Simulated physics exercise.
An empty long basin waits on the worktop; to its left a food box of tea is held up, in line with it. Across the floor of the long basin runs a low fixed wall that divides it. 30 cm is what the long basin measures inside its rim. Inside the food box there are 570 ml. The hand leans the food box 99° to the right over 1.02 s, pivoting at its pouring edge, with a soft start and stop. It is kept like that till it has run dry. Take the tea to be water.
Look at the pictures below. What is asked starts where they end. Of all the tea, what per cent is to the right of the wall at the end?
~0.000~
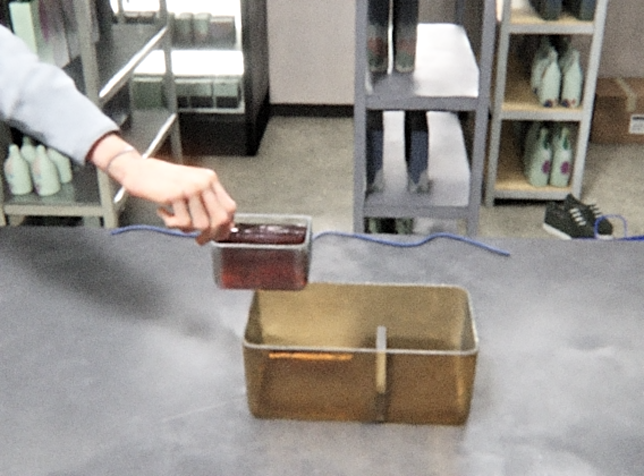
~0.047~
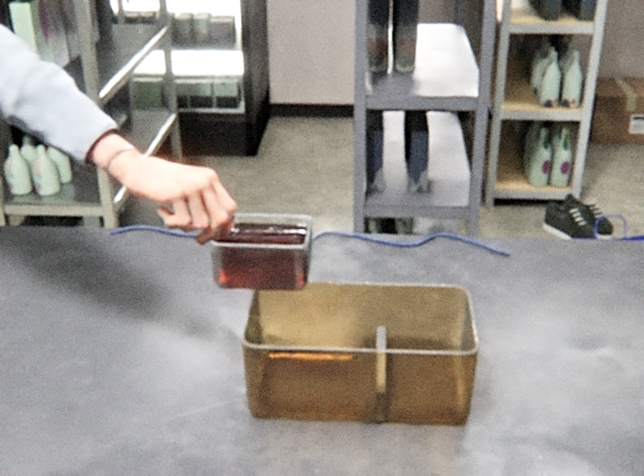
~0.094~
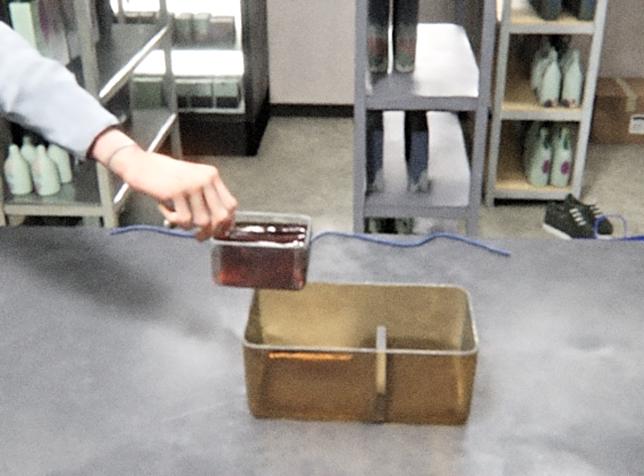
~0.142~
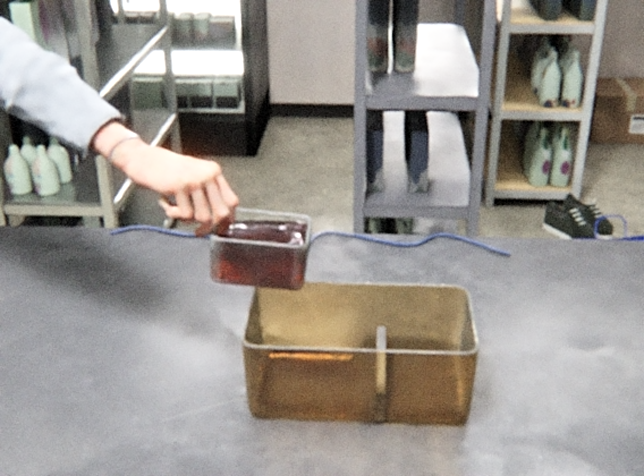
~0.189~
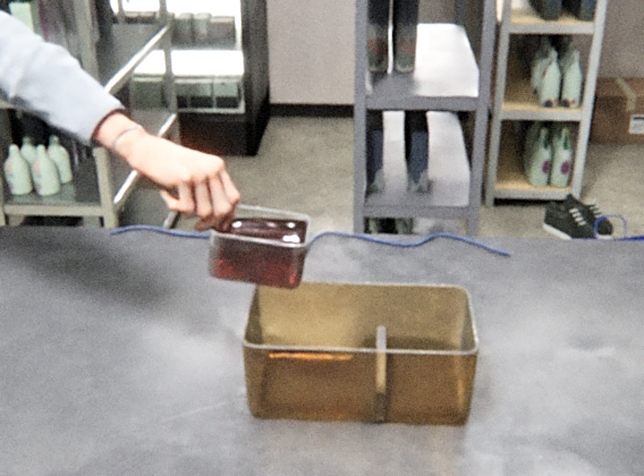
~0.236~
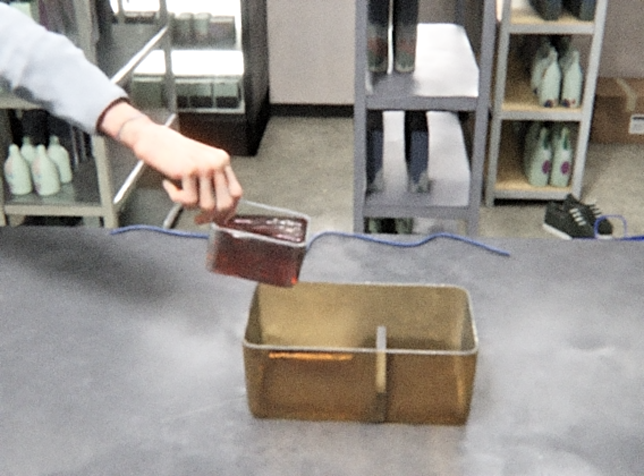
I would say 61 percent.
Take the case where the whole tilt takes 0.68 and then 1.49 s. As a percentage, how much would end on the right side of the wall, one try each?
Some 65 and 45 per cent, in that order.
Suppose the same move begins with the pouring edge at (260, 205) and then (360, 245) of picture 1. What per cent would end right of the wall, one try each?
Around 5 per cent first, around 90 per cent next.
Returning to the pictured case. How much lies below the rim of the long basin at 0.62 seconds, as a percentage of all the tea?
Near 10 in a hundred.
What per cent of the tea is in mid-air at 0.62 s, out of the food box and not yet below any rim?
Roughly 36 %.
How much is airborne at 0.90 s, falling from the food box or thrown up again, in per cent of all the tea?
Roughly 14 %.
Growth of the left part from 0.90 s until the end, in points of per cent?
Roughly 18 percent.
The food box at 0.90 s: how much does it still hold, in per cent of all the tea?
Remaining share: Approx. 12 %.
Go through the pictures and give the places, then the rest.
The first frame shows tilt 0°; pouring edge (309, 233); surface from (219, 235) to (308, 236); the long basin's rim runs from (250, 312) to (473, 319); the wall's top is at (381, 358).
The second frame shows tilt 1°; pouring edge (309, 233); surface from (218, 234) to (308, 236).
The third frame shows tilt 2°; pouring edge (309, 233); surface from (218, 233) to (307, 235).
The fourth frame shows tilt 5°; pouring edge (309, 233); surface from (218, 232) to (307, 232).
The fifth frame shows tilt 8°; pouring edge (309, 233); surface from (217, 229) to (307, 230).
The sixth frame shows tilt 13°; pouring edge (308, 233); surface from (216, 226) to (307, 228).
By 0.62 s the tilt is 66° and 55 per cent is still to pour, 9 is left of the wall and 0 right of it.
By 0.90 s the tilt is 96° and 11 per cent is still to pour, 18 is left of the wall and 57 right of it.
By 1.20 s the tilt is 99° and 1 per cent is still to pour, 34 is left of the wall and 61 right of it.
By 1.52 s the tilt is 99° and 0 per cent is still to pour, 37 is left of the wall and 61 right of it.
At rest 37 per cent lies left of the wall, 61 right of it and 1 outside.
